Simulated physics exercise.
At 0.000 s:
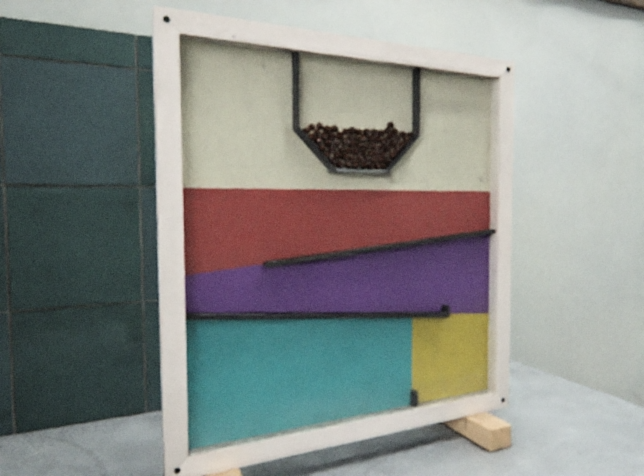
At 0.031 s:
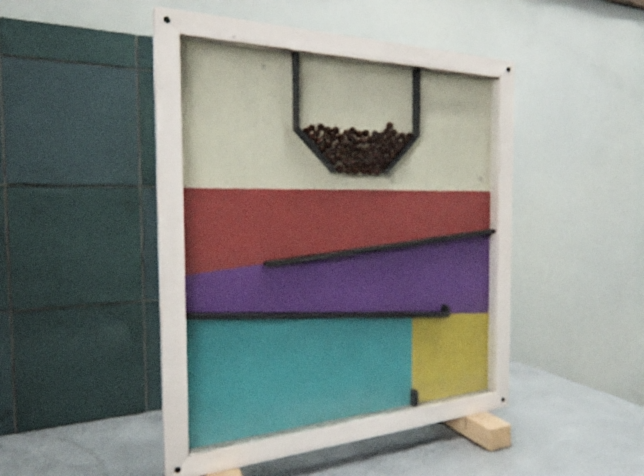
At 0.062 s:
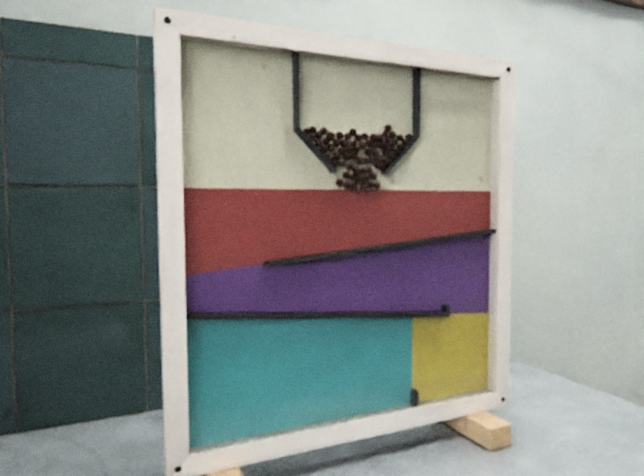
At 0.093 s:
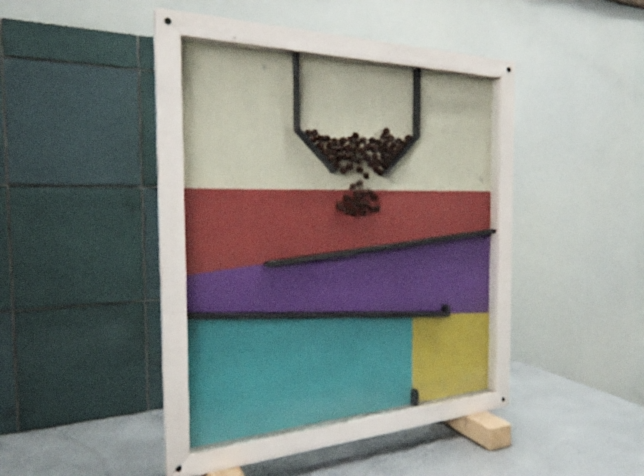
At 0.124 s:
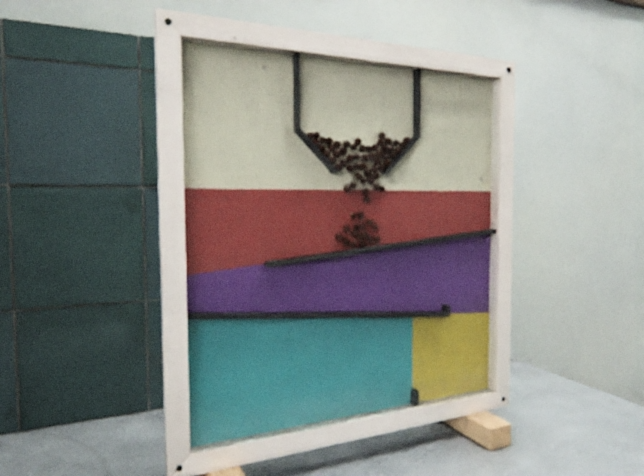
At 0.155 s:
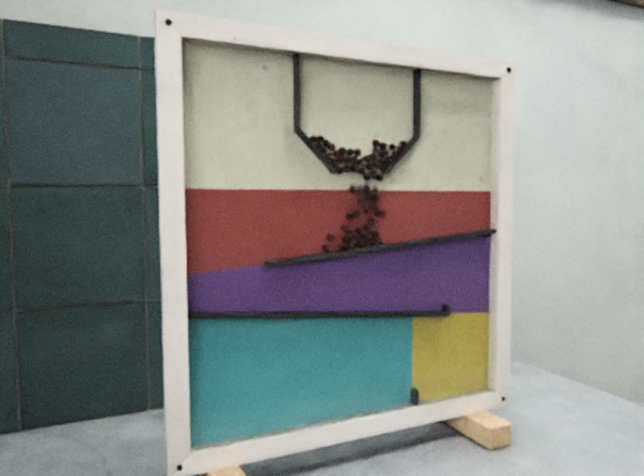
The video shows small dark round pieces held in a funnel inside a white-framed upright box with coloured sections, then dropping through its bottom opening past the red area onto a sloping dark bar, where they scatter slightly leftward.
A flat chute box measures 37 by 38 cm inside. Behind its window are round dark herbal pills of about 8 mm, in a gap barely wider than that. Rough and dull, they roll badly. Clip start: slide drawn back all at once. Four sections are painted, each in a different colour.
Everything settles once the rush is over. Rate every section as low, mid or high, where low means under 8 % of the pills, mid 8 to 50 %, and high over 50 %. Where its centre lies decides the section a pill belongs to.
Red: High, purple: Mid, turquoise: Low, yellow: Low.
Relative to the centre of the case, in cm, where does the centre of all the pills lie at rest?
Offset approx. 3 cm left, 1 cm below.
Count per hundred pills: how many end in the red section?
Close to 85 per cent of the load rests there.
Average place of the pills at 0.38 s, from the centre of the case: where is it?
About 1 cm left and 1 cm above.
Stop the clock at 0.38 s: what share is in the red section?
The share there is near 95 %.
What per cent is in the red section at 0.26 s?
The share there is around 80 %.
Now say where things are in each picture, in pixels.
In the first picture, about 70 pills; load centre (360, 146); red (344, 221), purple (381, 281), turquoise (306, 371), yellow (451, 355); slide (330, 170) to (387, 172).
In the second picture, load centre (360, 150); 0 out, leading pill (364, 171).
In the third picture, load centre (356, 150); 13 out, leading pill (363, 187).
In the fourth picture, load centre (359, 161); 18 out, leading pill (363, 212).
In the fifth picture, load centre (358, 177); 27 out, leading pill (363, 245).
In the sixth picture, load centre (360, 189); 34 out, leading pill (326, 248); wall ends (268, 264), (446, 306), (415, 390), (296, 52) to (334, 171), (385, 172) to (417, 68).
After 0.26 s, the pills' middle is in line with and 3 cm above the centre; red 80 %.
After 0.38 s, the pills' middle is 1 cm left of and 1 cm above the centre; red 95 %, purple 5 %.
After 0.60 s, the pills' middle is 3 cm left of and level with the centre; red 90 %, purple 10 %.
At rest by 1.6 s, red 85 %, purple 15 %, turquoise 0 %, yellow 0 %.
